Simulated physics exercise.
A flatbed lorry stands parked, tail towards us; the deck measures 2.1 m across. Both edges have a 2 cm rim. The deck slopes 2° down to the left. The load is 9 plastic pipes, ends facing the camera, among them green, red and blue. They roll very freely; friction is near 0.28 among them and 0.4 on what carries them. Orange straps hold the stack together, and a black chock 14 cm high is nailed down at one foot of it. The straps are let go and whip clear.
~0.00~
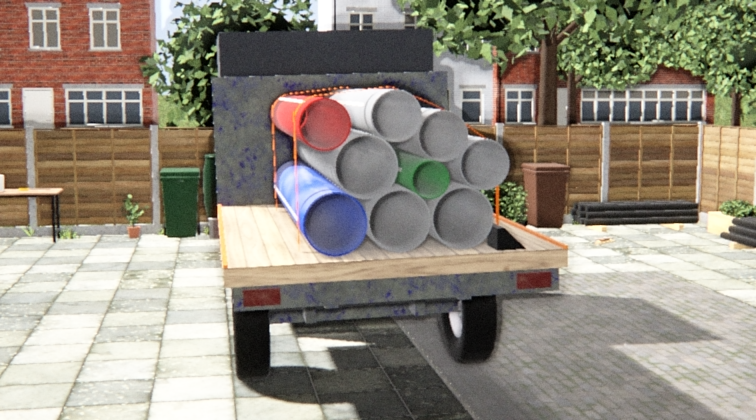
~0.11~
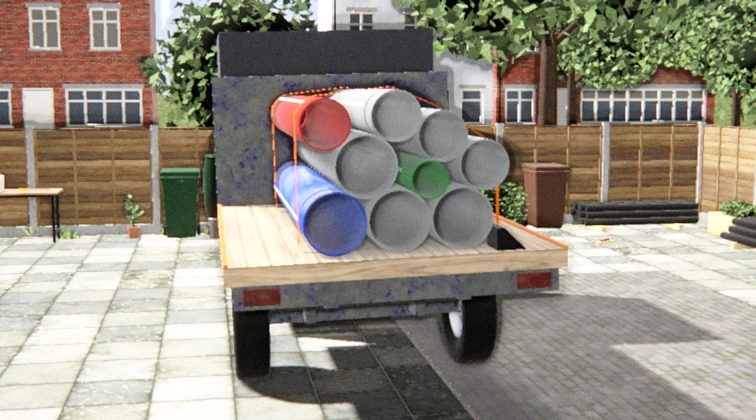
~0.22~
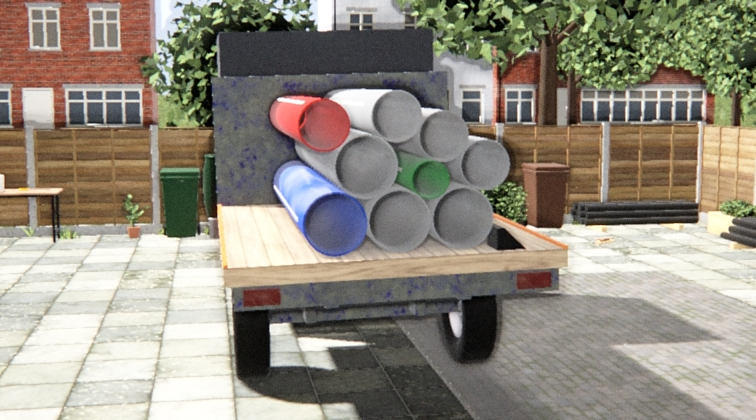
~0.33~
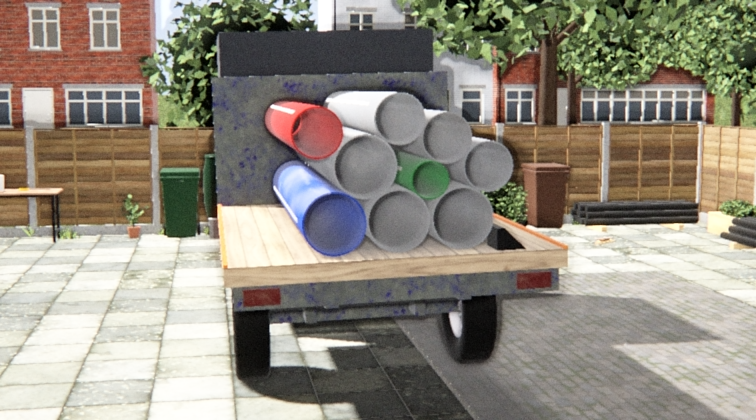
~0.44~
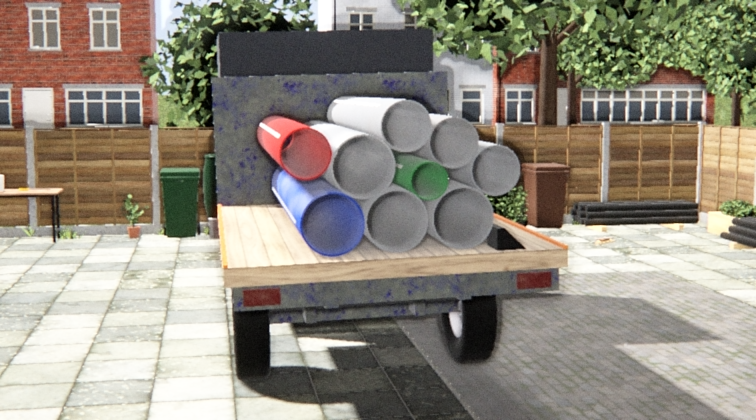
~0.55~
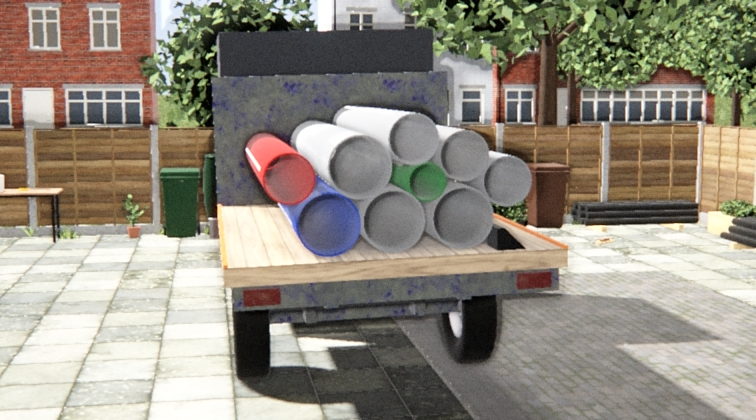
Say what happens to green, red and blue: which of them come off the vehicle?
Green remains on the deck. Red ends on the ground. Blue goes over the edge.
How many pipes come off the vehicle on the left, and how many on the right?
Left 3, right 2.
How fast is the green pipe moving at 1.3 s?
About 0.3 m/s.
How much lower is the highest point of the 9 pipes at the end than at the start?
About 60 cm.
By 1.3 s, green is in the air, 100 cm from the right edge, rolling left; red is dropping off the left side; blue is on the deck, 35 cm from the left edge, rolling left; 3 gone from the deck.
By 2.2 s, green is on the deck, 80 cm from the left edge, rolling left; red is down on the left; blue is dropping off the left side; 4 gone from the deck.
Finally (6.4 s), green is on the deck, 45 cm from the left edge; red is down on the left; blue is down on the left; 5 gone from the deck.
